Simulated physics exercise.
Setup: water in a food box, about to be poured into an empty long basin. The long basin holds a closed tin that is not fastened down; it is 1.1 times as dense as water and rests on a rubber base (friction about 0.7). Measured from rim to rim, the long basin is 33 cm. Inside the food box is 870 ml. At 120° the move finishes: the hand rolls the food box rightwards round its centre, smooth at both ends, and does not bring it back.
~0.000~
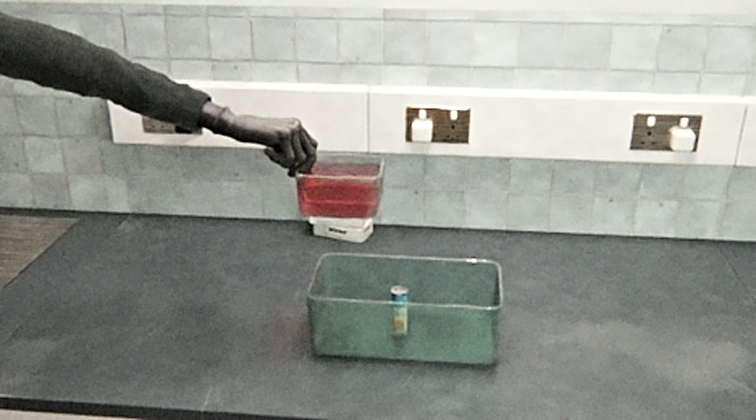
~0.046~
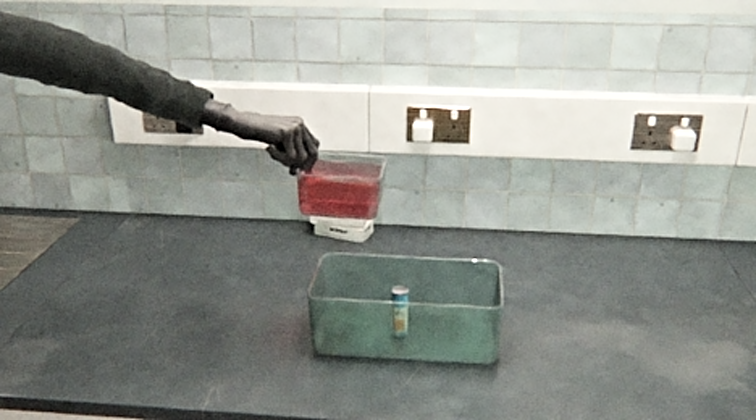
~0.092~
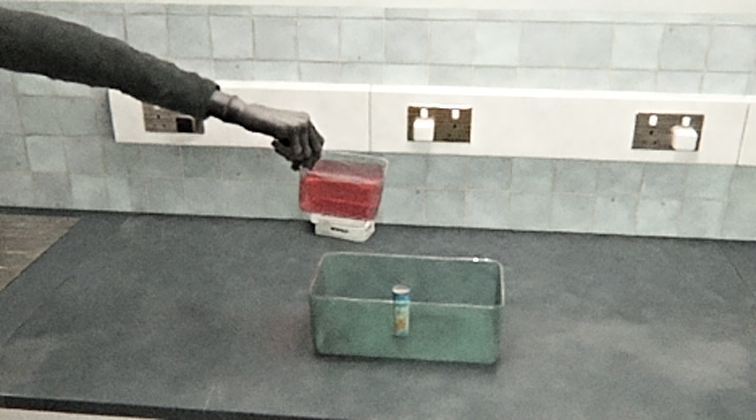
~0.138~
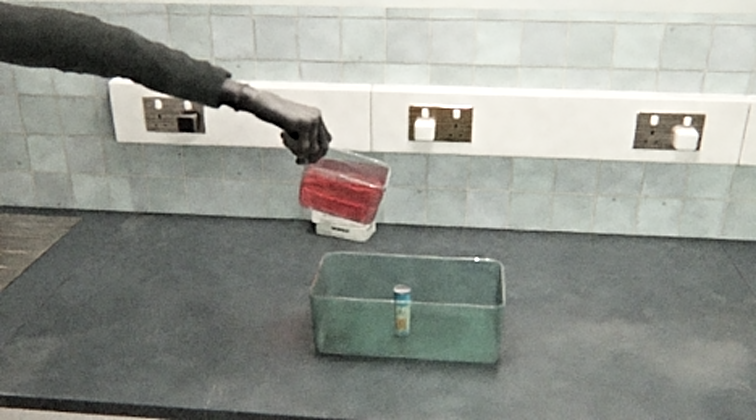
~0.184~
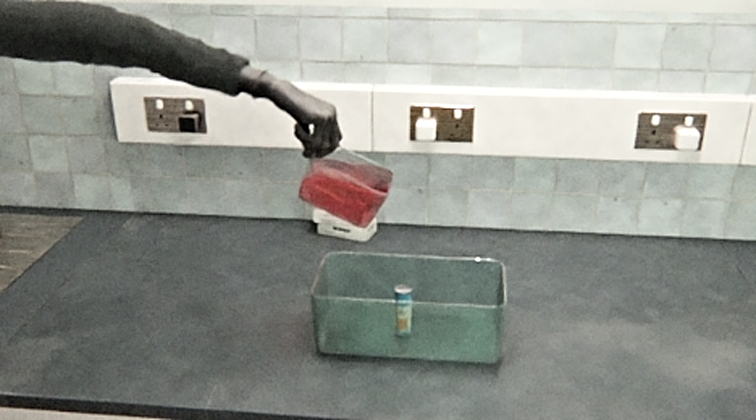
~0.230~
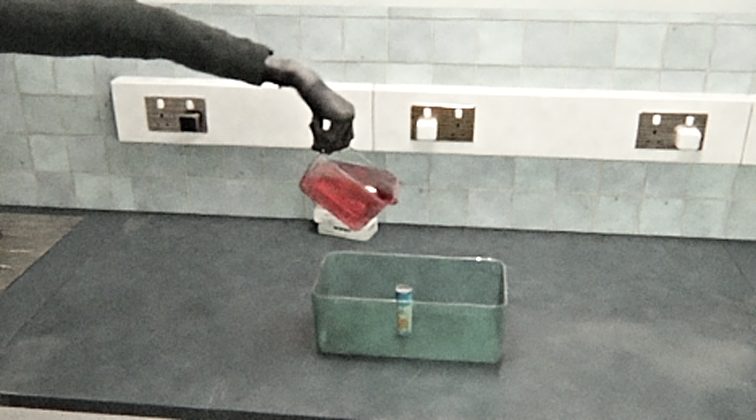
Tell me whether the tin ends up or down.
It stays erect.
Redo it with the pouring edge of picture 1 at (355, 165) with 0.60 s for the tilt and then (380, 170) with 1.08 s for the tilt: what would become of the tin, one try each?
First it tips over; then it stays on its base.
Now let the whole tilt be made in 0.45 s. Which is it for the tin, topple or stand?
Then the tin does not tip.
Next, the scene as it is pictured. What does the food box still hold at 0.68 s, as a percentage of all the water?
About 0 percent.
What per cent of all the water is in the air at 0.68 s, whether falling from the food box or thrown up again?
Estimate: About 7 in a hundred.
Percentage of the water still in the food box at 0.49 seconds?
Roughly 12 per cent.
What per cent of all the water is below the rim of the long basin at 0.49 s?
At that time the basin holds about 42 per cent of the liquid.
Then, 0.49 s in, the tilt is 111° and 11 per cent is still to pour; the tin stands where it began.
Then, 0.68 s in, the tilt is 120° and 0 per cent is still to pour; the tin stands where it began.
Then, 0.88 s in, the tilt is 120° and 0 per cent is still to pour; the tin stands where it began.
Then, 1.10 s in, the tilt is 120° and 0 per cent is still to pour; the tin stands where it began.
Finally, the tin stands where it began.
